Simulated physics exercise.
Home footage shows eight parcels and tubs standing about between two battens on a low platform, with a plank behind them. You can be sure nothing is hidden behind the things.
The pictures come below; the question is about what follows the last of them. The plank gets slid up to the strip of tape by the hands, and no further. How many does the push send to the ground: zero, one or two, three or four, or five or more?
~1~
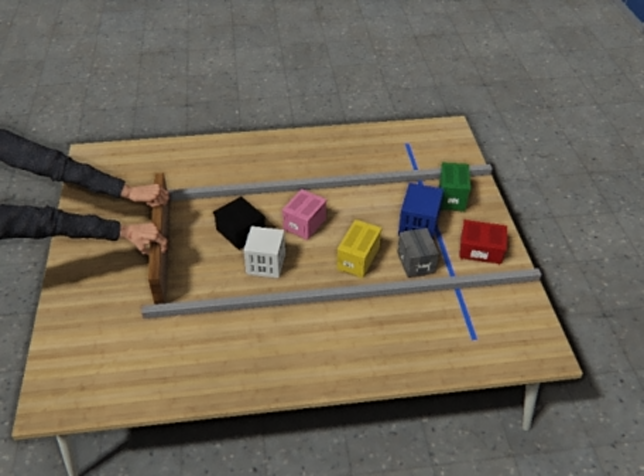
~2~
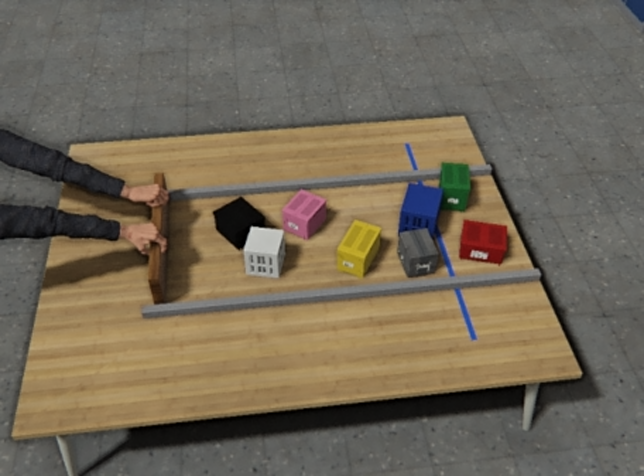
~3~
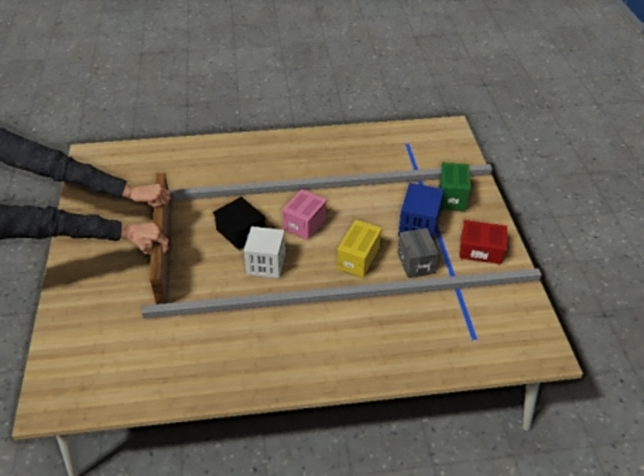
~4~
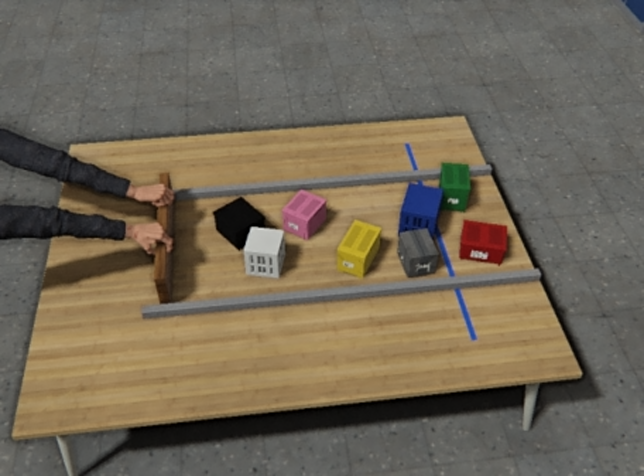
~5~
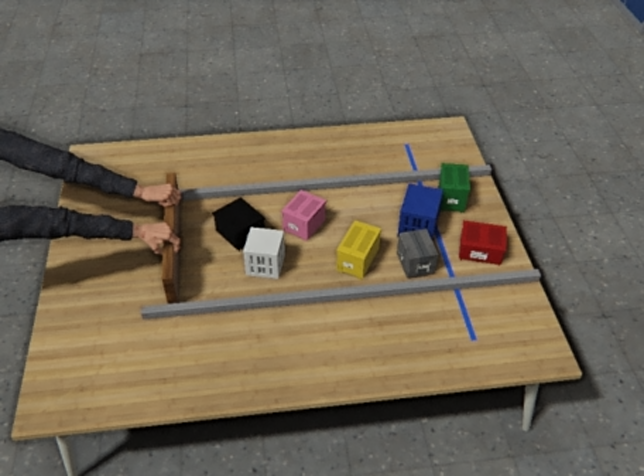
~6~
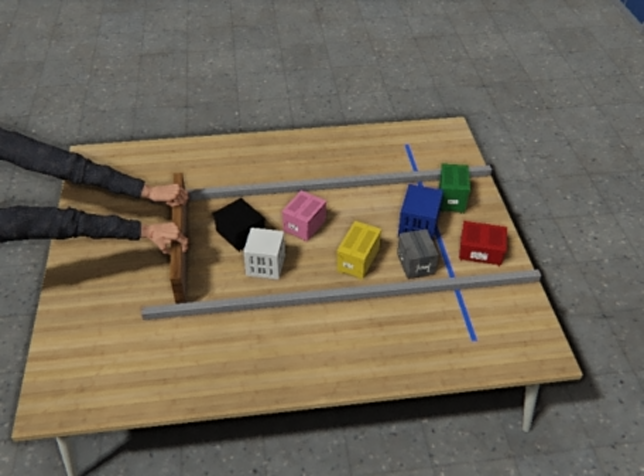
I foresee one or two drops here.
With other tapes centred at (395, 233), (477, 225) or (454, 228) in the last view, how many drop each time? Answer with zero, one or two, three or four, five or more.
Taking the three places in turn: Not one, five or more, three or four.
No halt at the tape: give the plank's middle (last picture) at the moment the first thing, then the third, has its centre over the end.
(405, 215) and (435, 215).
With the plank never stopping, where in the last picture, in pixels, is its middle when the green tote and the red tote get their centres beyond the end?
About (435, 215), and (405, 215) for the other.
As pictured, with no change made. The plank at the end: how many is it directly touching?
In total, 2.
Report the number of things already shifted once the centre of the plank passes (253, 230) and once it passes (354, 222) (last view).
Counts: 3, 6.
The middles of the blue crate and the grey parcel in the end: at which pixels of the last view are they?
The blue crate ends up near (516, 212), and the grey parcel near (524, 250).
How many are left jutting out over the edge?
Tally: 3.
A little later, none off yet; red tote at rest near (483, 243); green tote at rest near (454, 189); blue crate at rest near (420, 214).
Next, none off yet; red tote at rest near (483, 243); green tote at rest near (454, 189); blue crate shifted a little near (434, 213).
When it is over, the number that fall off is one or two; down, red tote.
